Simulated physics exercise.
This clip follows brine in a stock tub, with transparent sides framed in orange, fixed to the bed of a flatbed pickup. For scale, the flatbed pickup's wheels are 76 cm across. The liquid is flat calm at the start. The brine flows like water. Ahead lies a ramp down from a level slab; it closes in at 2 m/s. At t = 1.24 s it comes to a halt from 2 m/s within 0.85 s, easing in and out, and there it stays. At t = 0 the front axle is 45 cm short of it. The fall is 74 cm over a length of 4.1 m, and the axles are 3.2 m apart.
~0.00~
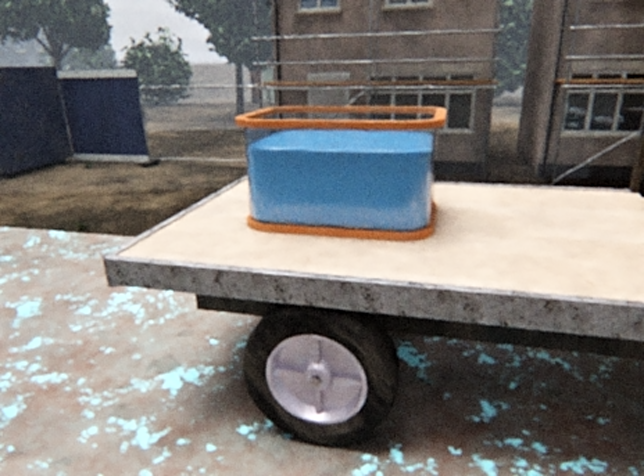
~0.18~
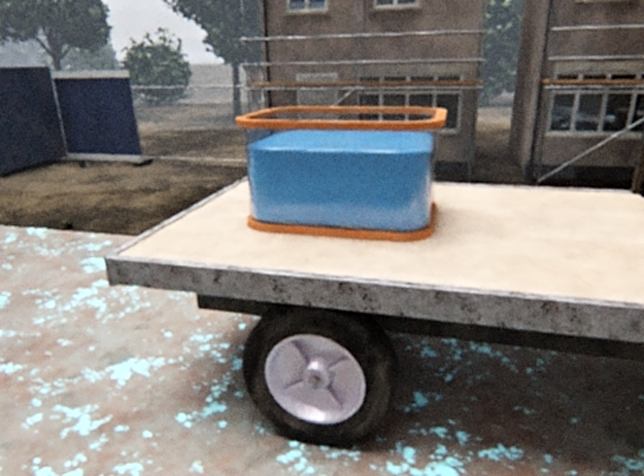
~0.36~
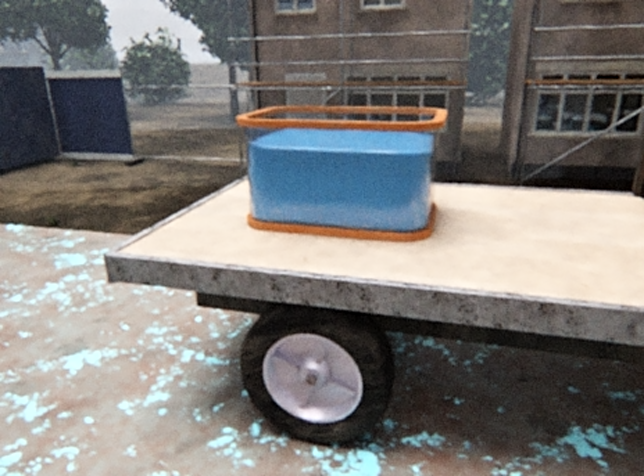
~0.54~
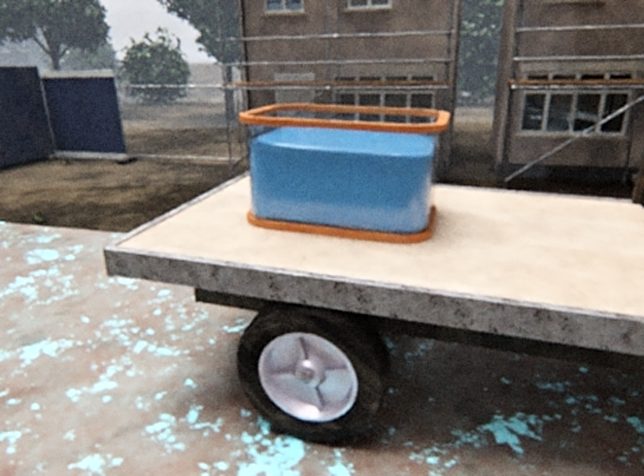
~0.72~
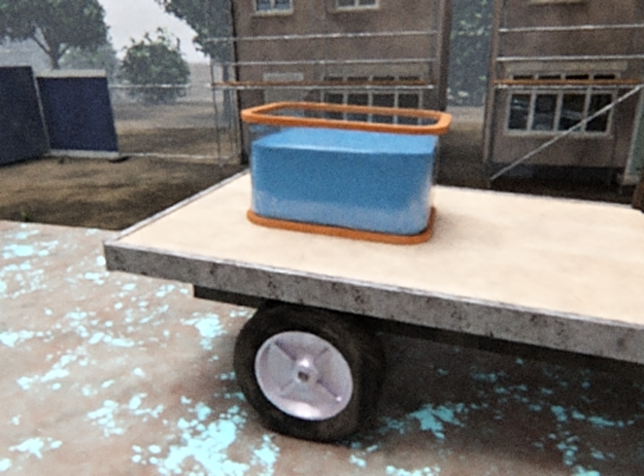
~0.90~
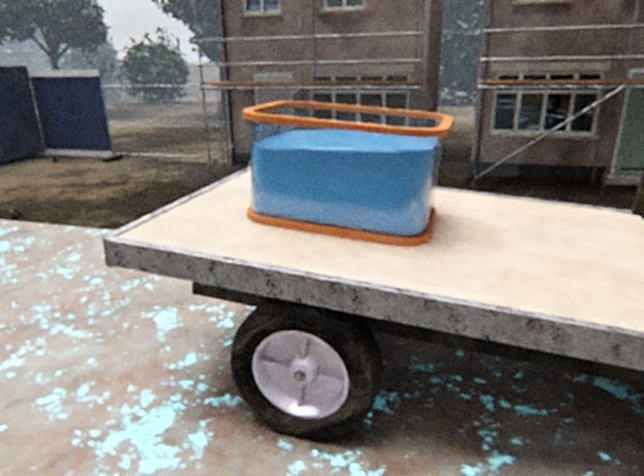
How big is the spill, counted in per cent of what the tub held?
It loses close to 18 per cent.
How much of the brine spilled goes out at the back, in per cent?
About 0 per cent.
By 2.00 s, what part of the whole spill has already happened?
About 20 per cent.
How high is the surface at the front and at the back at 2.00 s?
About 78 cm in front and 10 cm behind.
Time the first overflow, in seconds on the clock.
Around 1.9 s.
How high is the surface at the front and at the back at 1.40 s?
Front 48 cm, back 34 cm.
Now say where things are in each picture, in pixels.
The surface is at (418, 146) by the front wall; at (260, 143) by the back wall; it lies level with the rim line; the front is on the right, levels are read along the near wall; a wheel hub at (313, 386), in the first frame.
The surface is at (417, 147) by the front wall; at (260, 143) by the back wall; it lies level with the rim line, in the second frame.
The surface is at (417, 148) by the front wall; at (260, 142) by the back wall; it lies level with the rim line, in the third frame.
The surface is at (418, 152) by the front wall; at (262, 140) by the back wall; it lies level with the rim line; the tub is 2° nose down, in the fourth frame.
The surface is at (419, 150) by the front wall; at (264, 141) by the back wall; it lies level with the rim line; the tub is 3° nose down, in the fifth frame.
The surface is at (421, 148) by the front wall; at (265, 143) by the back wall; it climbs 4° towards the front; a wheel hub at (297, 381); the tub is 4° nose down, in the sixth frame.
Then, 1.40 s in, the surface is 48 cm up at the front and 34 cm at the back; nothing has left.
Then, 2.00 s in, the surface is 77 cm up at the front and 10 cm at the back; 4 per cent is out, over the front.
Then, 2.60 s in, the surface is 32 cm up at the front and 55 cm at the back; 14 per cent is out, over the front.
Then, 5.07 s in, 18 per cent is out, over the front, 53 of 290 litres.
